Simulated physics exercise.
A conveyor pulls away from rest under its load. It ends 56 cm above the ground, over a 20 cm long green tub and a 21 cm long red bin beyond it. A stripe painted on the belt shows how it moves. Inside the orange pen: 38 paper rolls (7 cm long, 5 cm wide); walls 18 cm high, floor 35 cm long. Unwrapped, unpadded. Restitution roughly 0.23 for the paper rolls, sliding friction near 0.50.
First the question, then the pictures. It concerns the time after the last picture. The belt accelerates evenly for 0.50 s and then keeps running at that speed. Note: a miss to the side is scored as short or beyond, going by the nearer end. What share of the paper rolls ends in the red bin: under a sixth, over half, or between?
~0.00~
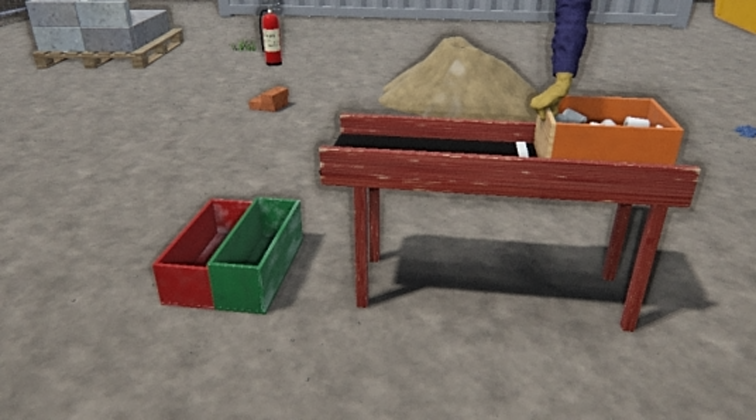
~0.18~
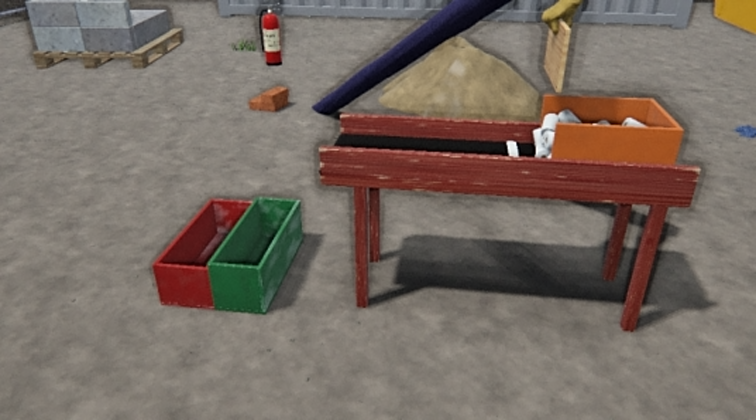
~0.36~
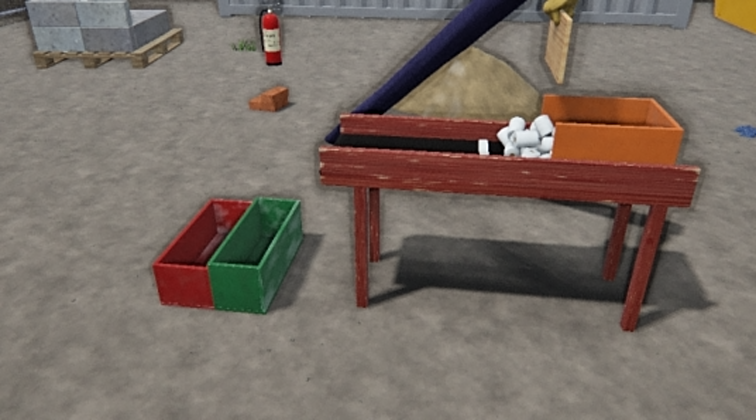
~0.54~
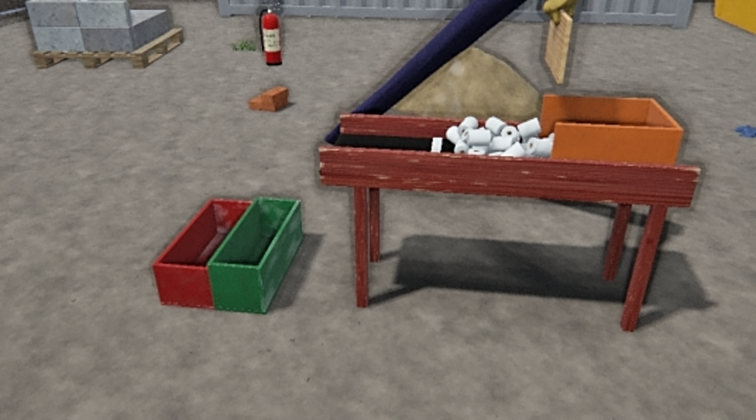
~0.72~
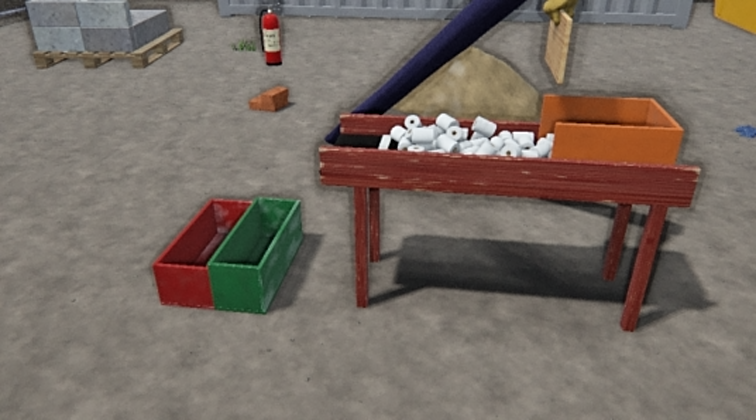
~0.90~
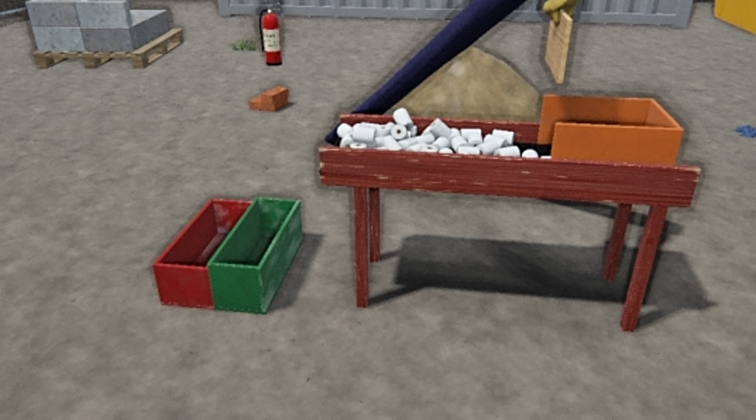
Looks like below one in six of the paper rolls land up in the red bin.
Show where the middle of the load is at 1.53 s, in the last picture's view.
Around (267, 242).
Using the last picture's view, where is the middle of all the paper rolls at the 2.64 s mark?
I'd put the middle close to (259, 254) in the last view.
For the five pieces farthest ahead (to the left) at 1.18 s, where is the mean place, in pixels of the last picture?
Mean position approx. (279, 182).
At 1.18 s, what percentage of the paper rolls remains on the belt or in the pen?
Roughly 50 per cent.
After 1.18 s, 19 on the belt and 19 in the air.
After 1.53 s, 23 in the green tub, 2 on the belt and 13 in the air.
After 2.01 s, 38 in the green tub.
Final count (at 2.64 s), 38 in the green tub. Asked share, 0 of 38, 0 per cent.
